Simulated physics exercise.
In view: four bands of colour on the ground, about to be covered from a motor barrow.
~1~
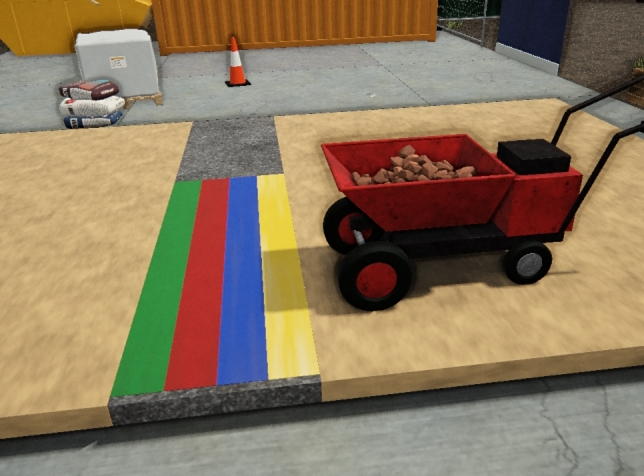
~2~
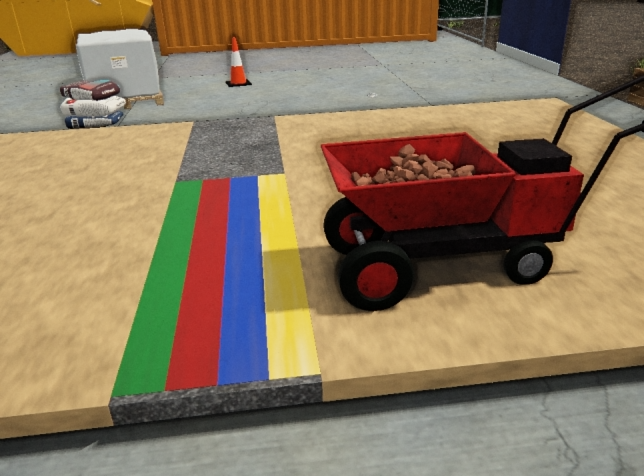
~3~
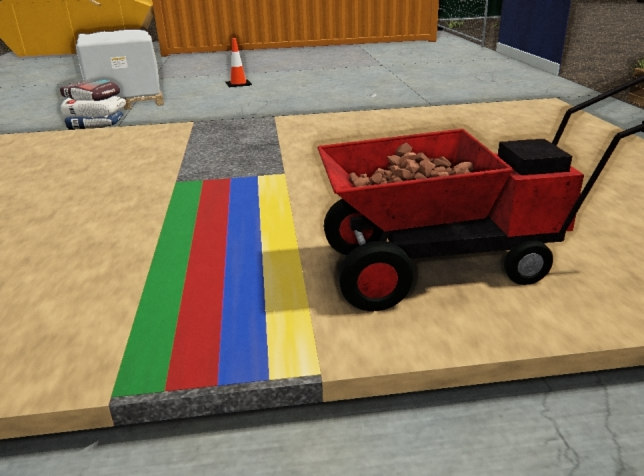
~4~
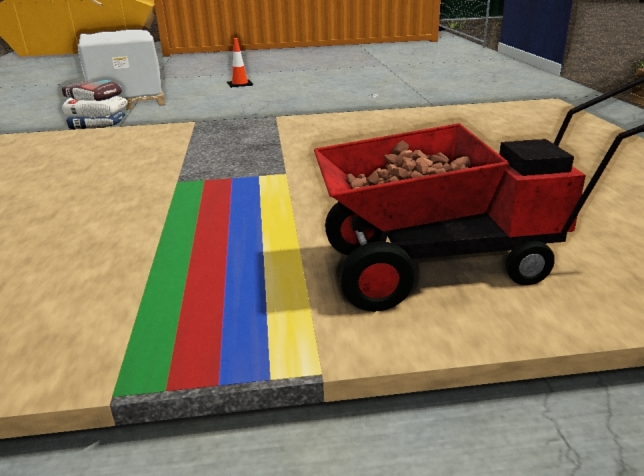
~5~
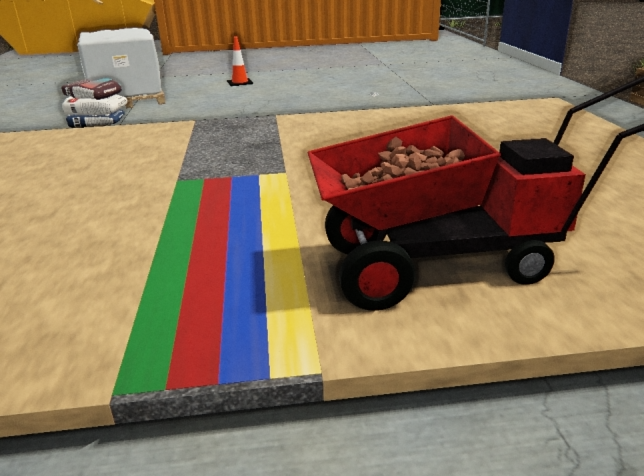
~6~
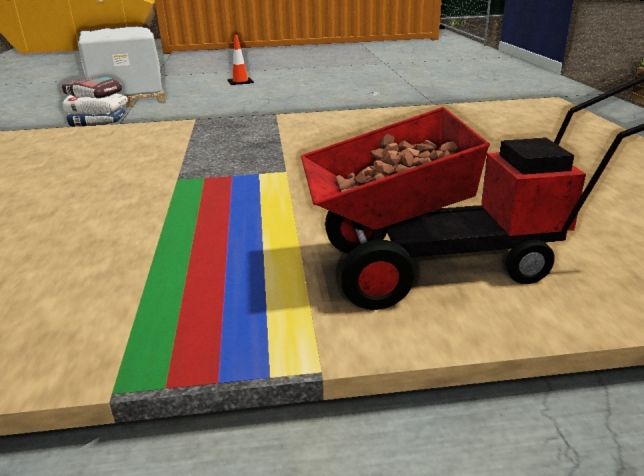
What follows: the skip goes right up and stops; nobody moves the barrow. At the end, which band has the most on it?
Most lies over the blue band.
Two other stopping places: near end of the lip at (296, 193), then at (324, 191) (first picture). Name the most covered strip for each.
In turn: The red strip; that blue strip.
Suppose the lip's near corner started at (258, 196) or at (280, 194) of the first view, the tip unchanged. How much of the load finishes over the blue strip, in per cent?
The first gives 0 %, the second 0 %.
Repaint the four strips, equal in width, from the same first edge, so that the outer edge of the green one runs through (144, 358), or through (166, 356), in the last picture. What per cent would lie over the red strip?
Near 30 % and 30 %.
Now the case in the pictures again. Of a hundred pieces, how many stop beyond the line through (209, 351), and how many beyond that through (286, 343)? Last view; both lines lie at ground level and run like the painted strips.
In turn 20 and 90 in a hundred.
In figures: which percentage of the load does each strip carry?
Yellow strip near 15; blue strip near 50; red strip near 20; green strip near 5.
Shortly afterwards, skip tipped steeply; the whole lot in the skip.
Next, skip tipped right over; the bulk in the skip; only a few over the yellow strip; a little over the blue strip; only a few over the red strip.
Some moments later, skip tipped right over; near a quarter in the skip; a little over the yellow strip; near half over the blue strip; near a quarter over the red strip; only a few over the green strip; only a few off the paint.
In the end, skip tipped right over; a little in the skip; a little over the yellow strip; near half over the blue strip; near a quarter over the red strip; a little over the green strip; only a few off the paint.
